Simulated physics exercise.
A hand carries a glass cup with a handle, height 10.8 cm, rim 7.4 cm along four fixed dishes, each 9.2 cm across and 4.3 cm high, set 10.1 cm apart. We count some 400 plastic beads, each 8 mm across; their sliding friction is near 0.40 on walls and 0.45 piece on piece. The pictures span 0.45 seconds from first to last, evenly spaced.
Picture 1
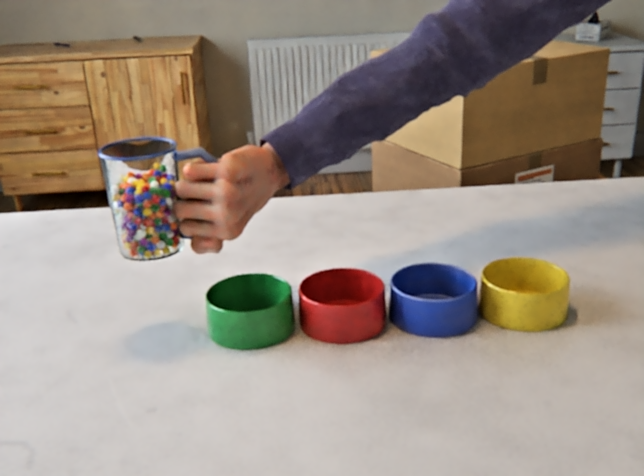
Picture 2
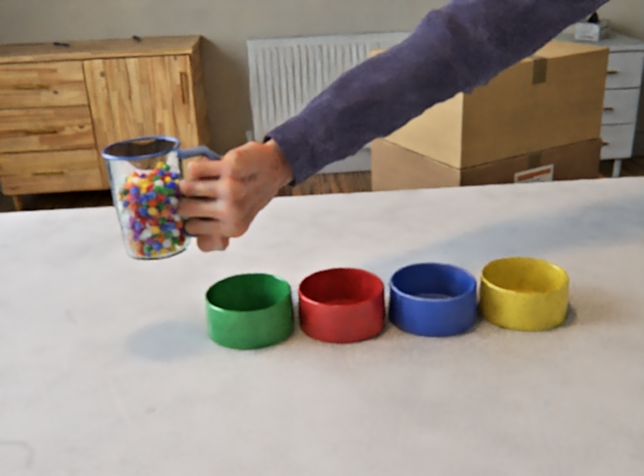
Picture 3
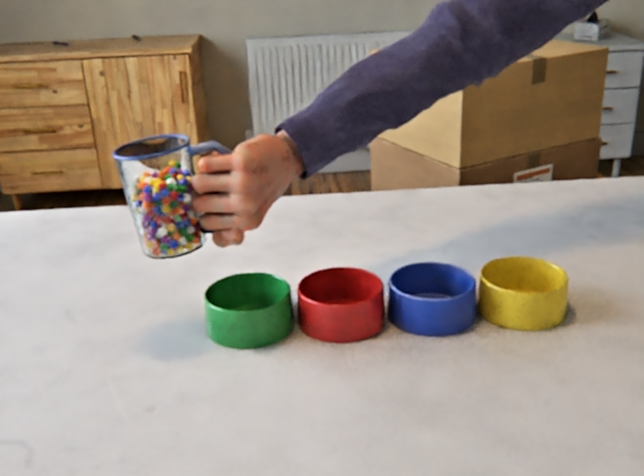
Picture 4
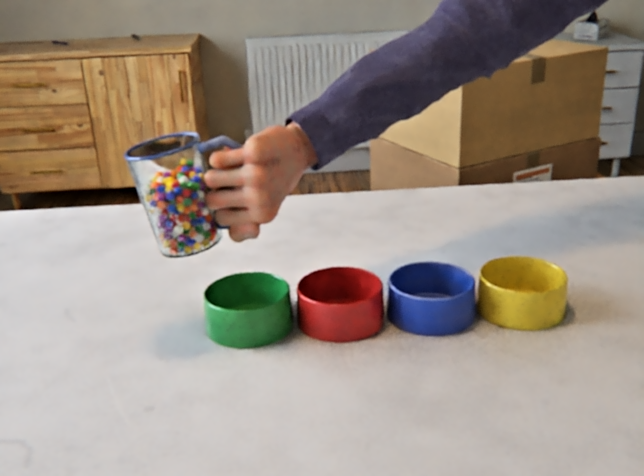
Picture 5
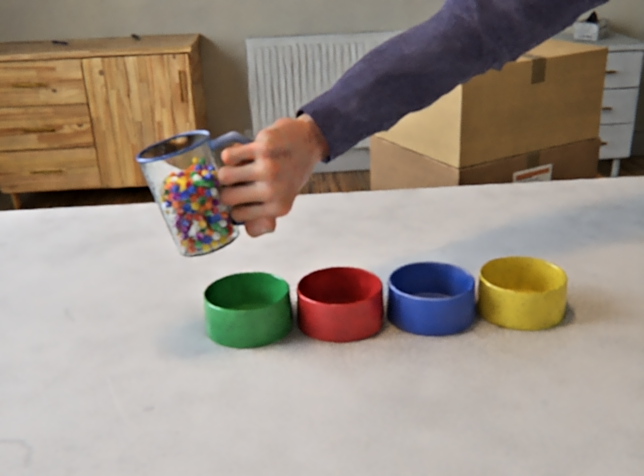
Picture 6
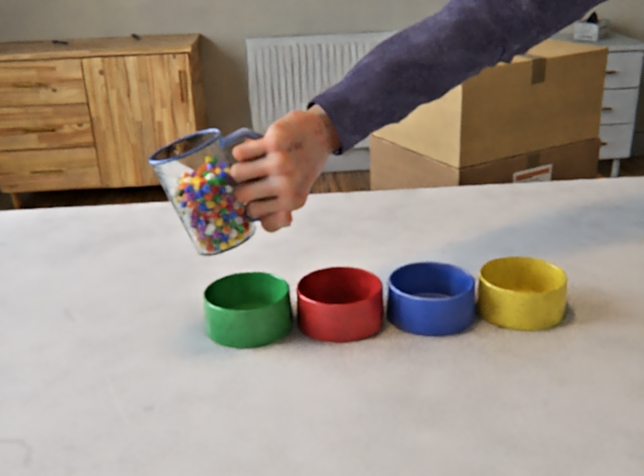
The video shows a hand holding a clear cup of colorful beads above a table with green, red, blue and yellow dishes in a row, moving it a short way right while gradually tilting it to the left.
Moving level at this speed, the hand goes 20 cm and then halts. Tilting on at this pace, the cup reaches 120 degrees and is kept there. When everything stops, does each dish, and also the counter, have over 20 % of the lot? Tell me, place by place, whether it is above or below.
Red: Below the mark; blue: Below the mark; green: Above the mark; yellow: Below the mark; counter: Below the mark.
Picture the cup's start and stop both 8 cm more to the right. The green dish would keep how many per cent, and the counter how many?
Shares in that case - green 0 / counter 0.
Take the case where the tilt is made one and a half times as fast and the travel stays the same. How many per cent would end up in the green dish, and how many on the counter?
Then the green dish would get 90 and the counter 10.
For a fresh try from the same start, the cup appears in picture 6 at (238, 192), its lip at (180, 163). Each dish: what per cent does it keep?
Red 0, blue 0, green 90, yellow 0.
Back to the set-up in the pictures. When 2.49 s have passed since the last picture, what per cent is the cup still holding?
0 per cent.
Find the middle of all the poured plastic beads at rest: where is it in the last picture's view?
In the last view, approximately (252, 305).
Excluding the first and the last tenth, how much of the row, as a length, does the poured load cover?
6 cm, roughly.
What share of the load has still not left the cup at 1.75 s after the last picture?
Some 95 per cent of the load.
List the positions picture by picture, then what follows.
In the first picture, cup at (146, 199), tilt 0 degrees, lip at (101, 150), moved 0.0 cm; middle of the pieces at (151, 213); green dish at (249, 292); red dish at (341, 287); blue dish at (433, 281); yellow dish at (525, 275).
In the second picture, cup at (150, 199), tilt 2 degrees, lip at (105, 151), moved 0.6 cm; middle of the pieces at (156, 213).
In the third picture, cup at (164, 197), tilt 5 degrees, lip at (115, 152), moved 2.0 cm; middle of the pieces at (170, 211).
In the fourth picture, cup at (177, 196), tilt 9 degrees, lip at (126, 154), moved 3.4 cm; middle of the pieces at (185, 209).
In the fifth picture, cup at (192, 195), tilt 13 degrees, lip at (139, 156), moved 4.9 cm; middle of the pieces at (200, 208).
In the sixth picture, cup at (206, 194), tilt 18 degrees, lip at (151, 159), moved 6.4 cm; middle of the pieces at (215, 207); green dish at (246, 291); red dish at (339, 285); blue dish at (431, 280); yellow dish at (522, 275).
Then, 1.05 s after the last picture, tilt 65 degrees; cup holds 100 %.
Then, 1.75 s after the last picture, tilt 96 degrees; cup holds 95 %, green 5 %.
Then, 2.49 s after the last picture, tilt 120 degrees; cup holds 0 %, green 90 %.
In the end, red 0 %, blue 0 %, green 95 %, yellow 0 %, counter 5 %.
